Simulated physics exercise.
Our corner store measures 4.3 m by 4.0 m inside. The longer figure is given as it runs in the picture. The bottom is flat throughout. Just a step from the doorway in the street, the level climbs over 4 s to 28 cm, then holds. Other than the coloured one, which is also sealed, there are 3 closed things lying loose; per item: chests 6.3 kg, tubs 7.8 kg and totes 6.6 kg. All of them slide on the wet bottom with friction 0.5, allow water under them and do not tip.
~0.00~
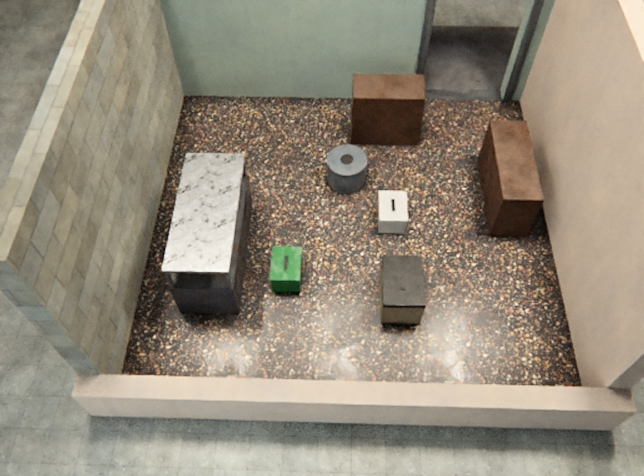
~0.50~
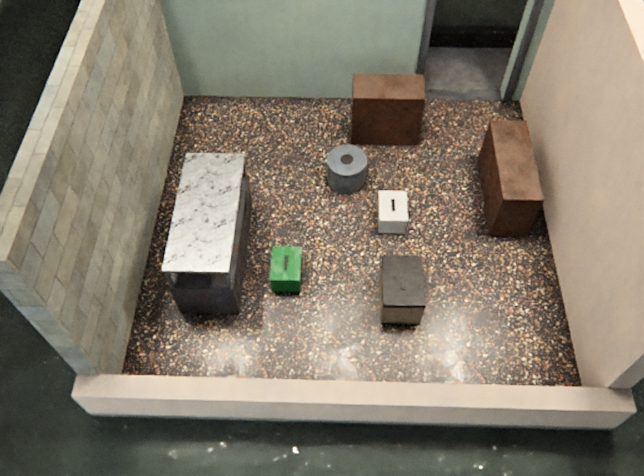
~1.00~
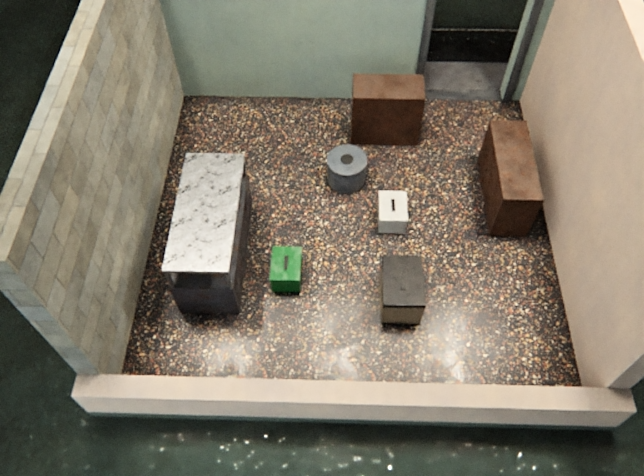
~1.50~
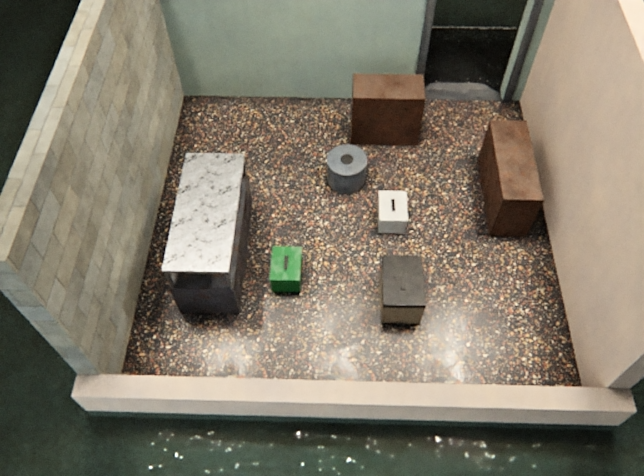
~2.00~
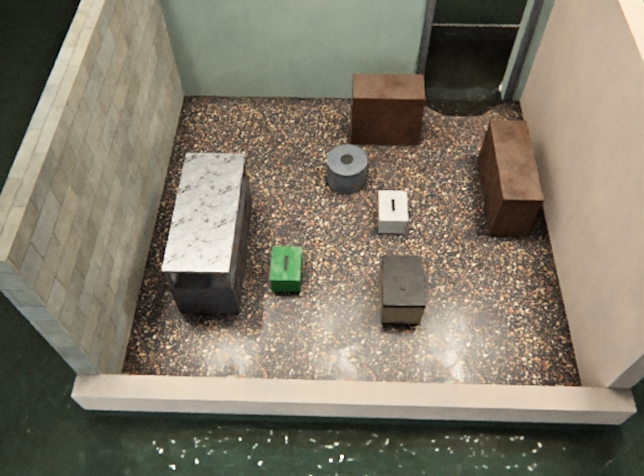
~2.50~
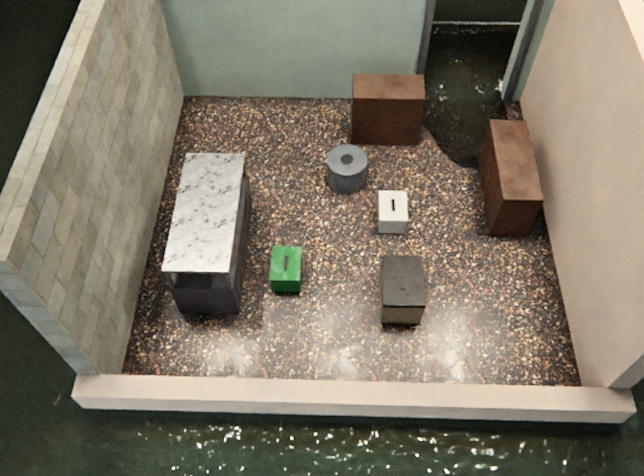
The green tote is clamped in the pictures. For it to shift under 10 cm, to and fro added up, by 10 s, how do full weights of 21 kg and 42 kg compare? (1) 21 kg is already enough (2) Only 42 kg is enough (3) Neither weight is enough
1.
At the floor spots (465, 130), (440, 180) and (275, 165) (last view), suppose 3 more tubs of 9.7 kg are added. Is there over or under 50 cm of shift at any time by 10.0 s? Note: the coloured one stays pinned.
Order as asked: Goes beyond / goes beyond / stays within.
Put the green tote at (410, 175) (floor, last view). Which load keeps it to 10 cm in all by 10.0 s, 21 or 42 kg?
Well, must use the heavier.
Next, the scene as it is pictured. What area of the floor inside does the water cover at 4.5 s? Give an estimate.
Roughly 6.5 m2 of it is wet.
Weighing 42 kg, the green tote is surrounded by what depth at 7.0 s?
6 cm, roughly.
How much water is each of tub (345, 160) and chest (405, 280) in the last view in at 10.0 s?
About 4 and 15 cm.
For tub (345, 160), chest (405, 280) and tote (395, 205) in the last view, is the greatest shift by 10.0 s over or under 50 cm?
First stays inside, then exceeds it, then exceeds it.
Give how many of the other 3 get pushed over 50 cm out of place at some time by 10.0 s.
The total is 2.
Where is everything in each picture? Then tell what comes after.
The first frame shows the green tote at (286, 263) rests on the ground; 0.0 m2 under water; 0 of 4 have shifted.
The second frame shows the green tote at (286, 263), on the bottom; 0.0 m2 under water; 0 of 4 have shifted.
The third frame shows the green tote at (286, 263), on the bottom; 0.0 m2 under water; 0 of 4 have shifted.
The fourth frame shows the green tote at (286, 263) rests on the ground; water covers 0.0 m2; 0 of 4 have shifted.
The fifth frame shows the green tote at (286, 263), on the bottom; water covers 0.2 m2; 0 of 4 have shifted.
The sixth frame shows the green tote at (286, 263) rests on the ground; water covers 0.8 m2; 0 of 4 have shifted.
After 3.5 s the green tote would be 0 cm from its start with 21 kg and 0 cm from its start with 42 kg; 0 cm of water round it then.
After 4.5 s the green tote would be 0 cm from its start with 21 kg and 0 cm from its start with 42 kg; 0 cm of water round it then.
After 7.0 s the green tote would be 0 cm from its start with 21 kg and 0 cm from its start with 42 kg; 6 cm of water round it then.
After 10.0 s the green tote would be 0 cm from its start with 21 kg and 0 cm from its start with 42 kg; 13 cm of water round it then.
